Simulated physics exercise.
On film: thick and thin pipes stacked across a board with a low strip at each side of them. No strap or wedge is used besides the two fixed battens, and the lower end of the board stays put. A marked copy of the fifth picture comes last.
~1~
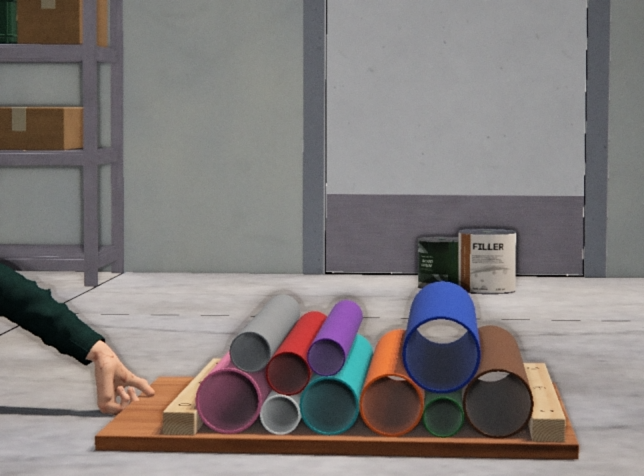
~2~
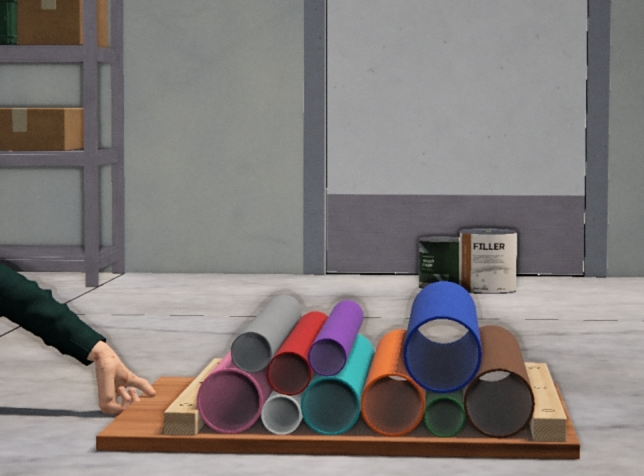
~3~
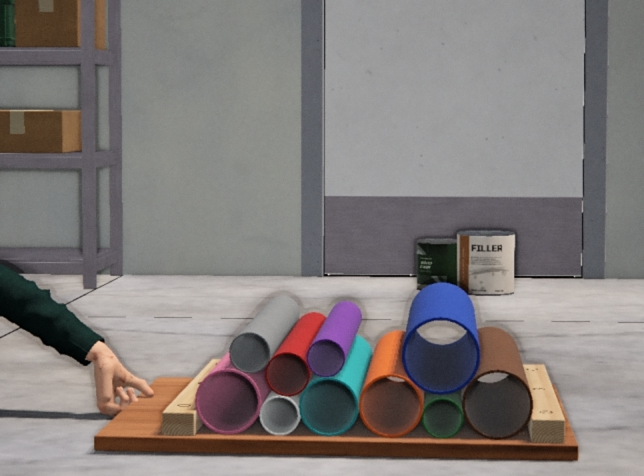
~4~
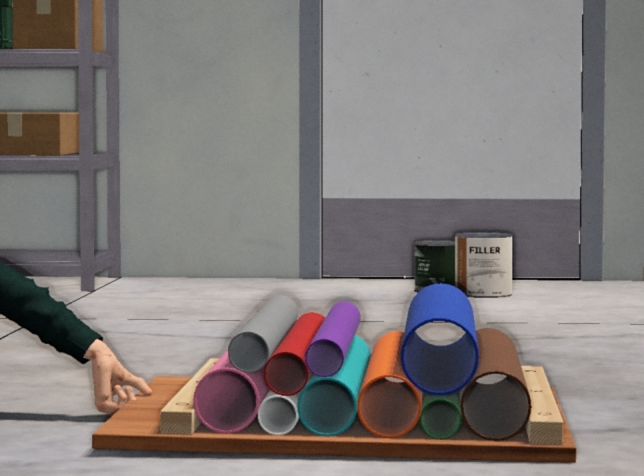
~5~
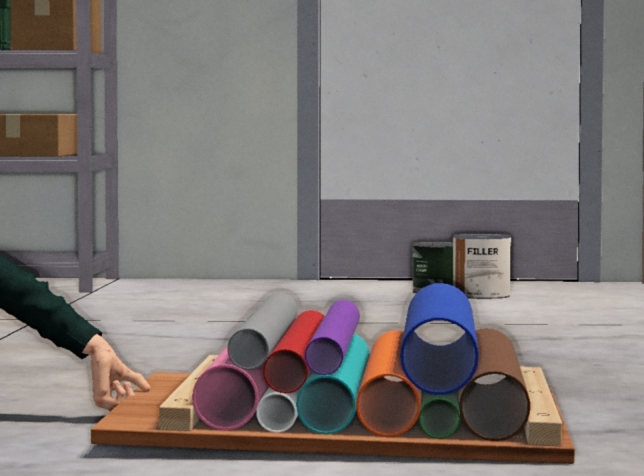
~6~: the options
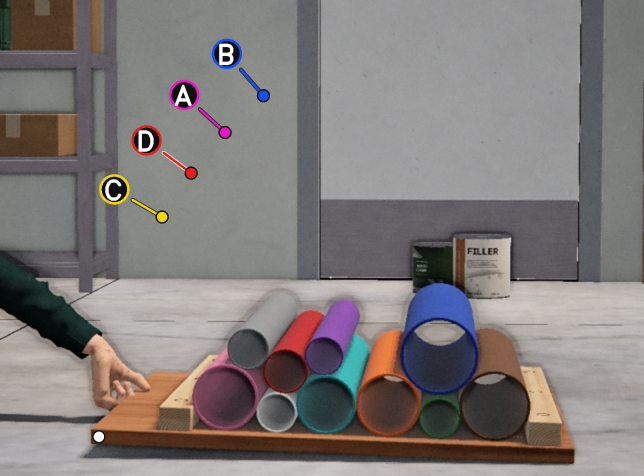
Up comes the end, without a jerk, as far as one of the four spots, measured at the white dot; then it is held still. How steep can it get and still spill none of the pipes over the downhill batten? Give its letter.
A is the limit.
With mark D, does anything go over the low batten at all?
At D: No.
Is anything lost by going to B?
Yes, at B.
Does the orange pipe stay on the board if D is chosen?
Yes, with D.
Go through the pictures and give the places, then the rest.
Turquoise pipe (330, 406); orange pipe (391, 405), in the first frame.
Orange pipe (393, 404); green pipe (444, 417), in the second frame.
Board (345, 403); pink pipe (228, 401); purple pipe (326, 358), in the third frame.
Board (343, 404); pink pipe (226, 400); green pipe (440, 419), in the fourth frame.
Board (342, 402); pink pipe (226, 397), in the fifth frame.
On the marked copy, A at (225, 133); B at (263, 96); C at (162, 217); D at (191, 173); the white dot at (99, 437).
With A. Early on, board at 21°.
Further on, board at 41°.
At the end, board at 42°, none over the low batten.
As for the rest, B four over the low batten (red, blue, grey, purple); C none over the low batten; D none over the low batten.
